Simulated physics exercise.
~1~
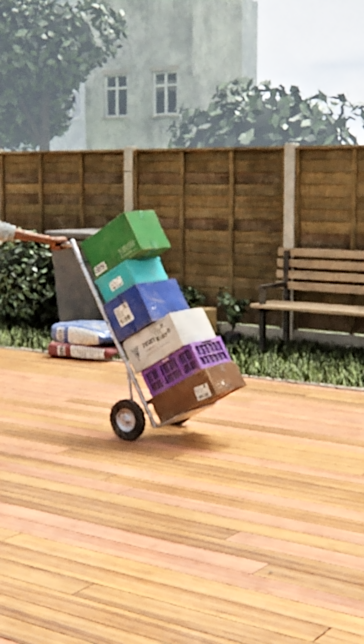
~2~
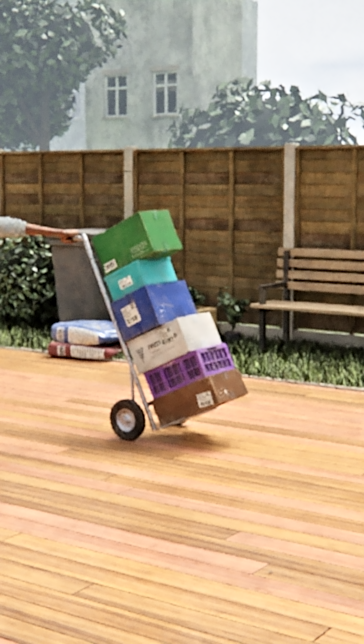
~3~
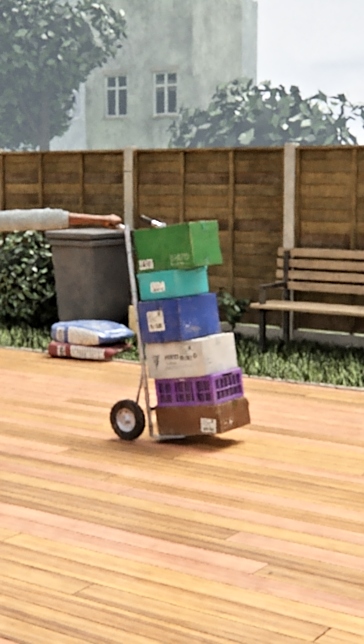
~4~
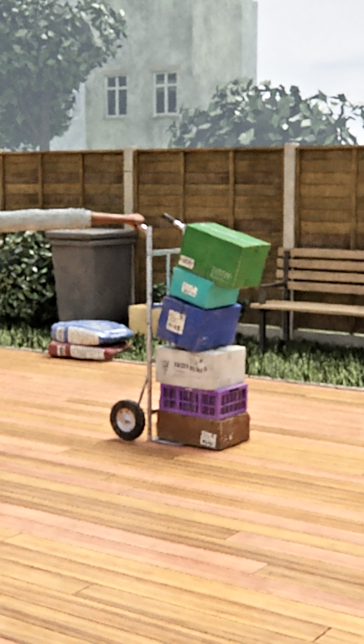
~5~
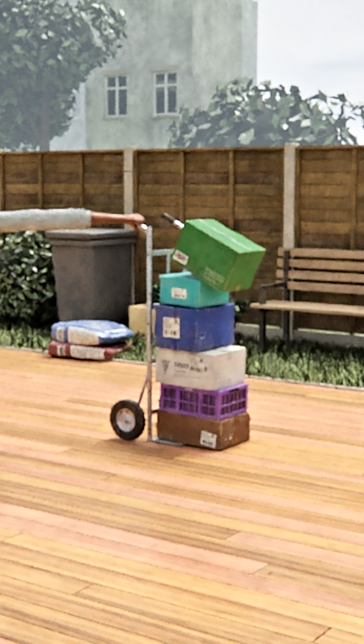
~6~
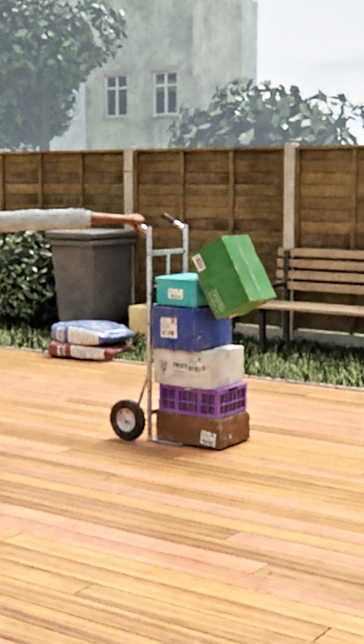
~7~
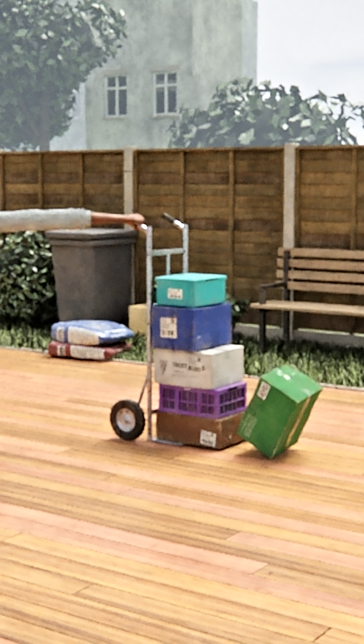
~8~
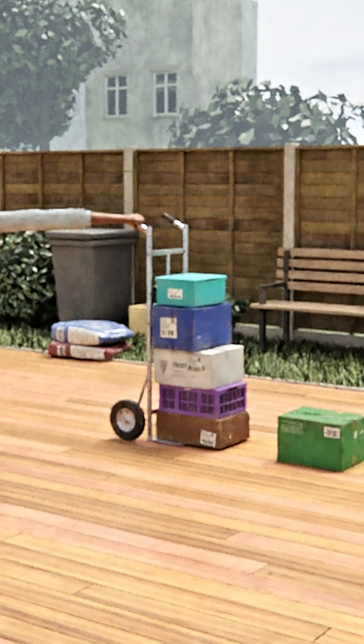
On a sunlit wooden deck, seen from the side by a still camera, a wooden fence, a bench at right and a dark bin at left stand behind a hand truck. It leans back toward the left, loaded with a brown box at the bottom, then a purple crate and white, blue, turquoise and green boxes. An outstretched arm from the left swings the truck upright until its plate meets the deck. The green box tips to the right, slides off the top and tumbles down. It lands flat on the deck at right, while the other five stay stacked, the hand still at the truck.
